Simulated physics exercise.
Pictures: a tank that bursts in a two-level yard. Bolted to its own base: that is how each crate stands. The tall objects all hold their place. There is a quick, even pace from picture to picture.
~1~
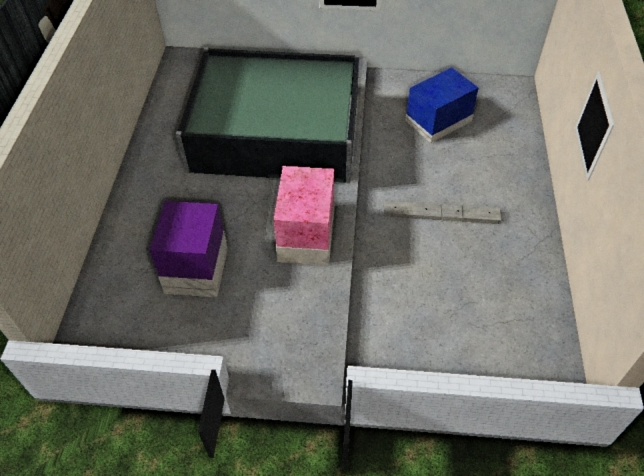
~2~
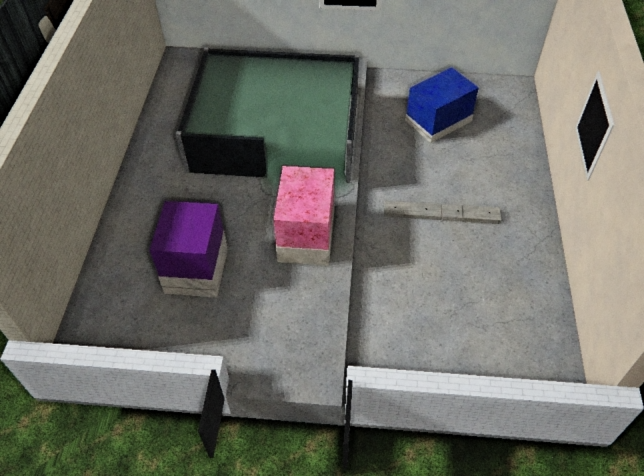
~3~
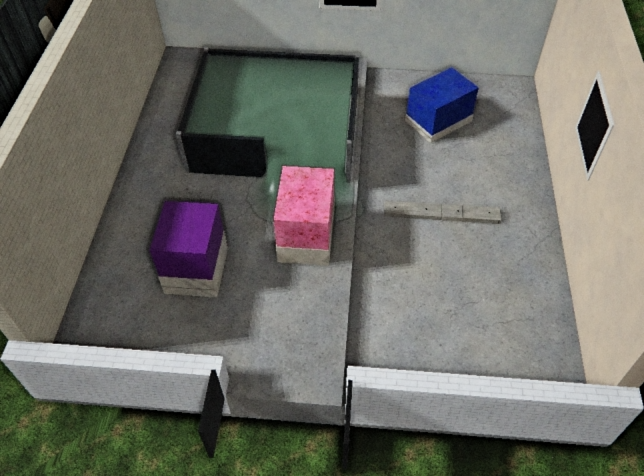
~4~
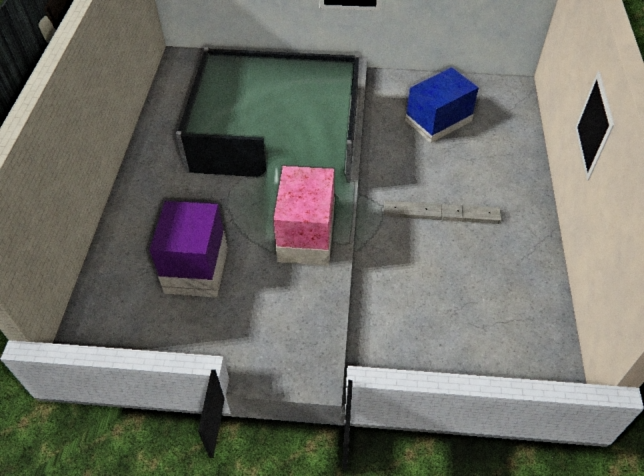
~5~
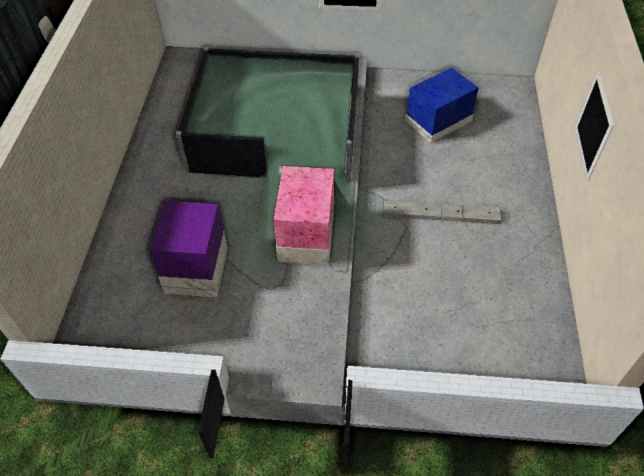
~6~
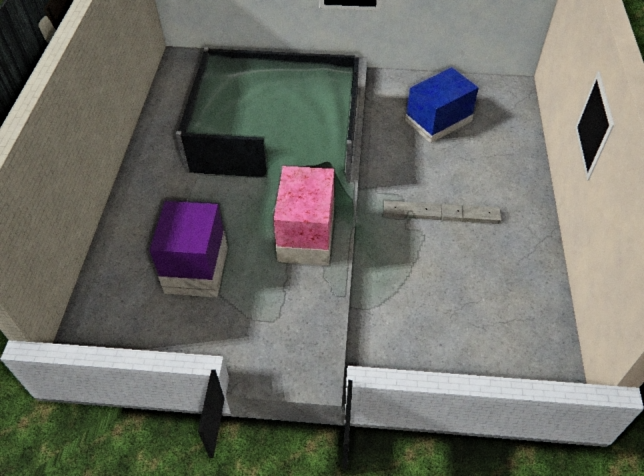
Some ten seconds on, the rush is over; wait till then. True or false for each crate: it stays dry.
Blue crate: True, it stays dry; purple crate: True, it stays dry; pink crate: False, it gets wet.
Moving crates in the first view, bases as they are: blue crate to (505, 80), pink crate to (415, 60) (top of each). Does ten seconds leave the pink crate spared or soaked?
As for the pink, it keeps clear.
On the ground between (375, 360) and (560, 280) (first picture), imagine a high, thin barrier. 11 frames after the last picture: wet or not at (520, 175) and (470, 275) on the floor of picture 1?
Reached, reached.
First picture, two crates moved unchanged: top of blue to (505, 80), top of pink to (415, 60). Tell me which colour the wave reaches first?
That's the purple-painted one.
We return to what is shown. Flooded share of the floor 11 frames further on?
It works out to about 55 in a hundred.
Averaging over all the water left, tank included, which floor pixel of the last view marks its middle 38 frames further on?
Roughly (328, 211) in the last picture.
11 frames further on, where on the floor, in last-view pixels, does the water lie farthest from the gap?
My best guess is about (587, 414).
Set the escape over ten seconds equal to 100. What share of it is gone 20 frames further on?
Roughly 30 %.
A moment on, water covers 35 % of the floor; the blue crate not reached, the purple crate water round its plinth, the pink crate water round its plinth.
Next, water covers 55 % of the floor; the blue crate not reached, the purple crate water round its plinth, the pink crate water round its plinth.
Then, water covers 65 % of the floor; the blue crate not reached, the purple crate water round its plinth, the pink crate water round its plinth.
Later, water covers 85 % of the floor; the blue crate water round its plinth, the purple crate water round its plinth, the pink crate water round its plinth.
In the end, water covers 100 % of the floor; the blue crate stayed above the water, the purple crate stayed above the water, the pink crate was topped.
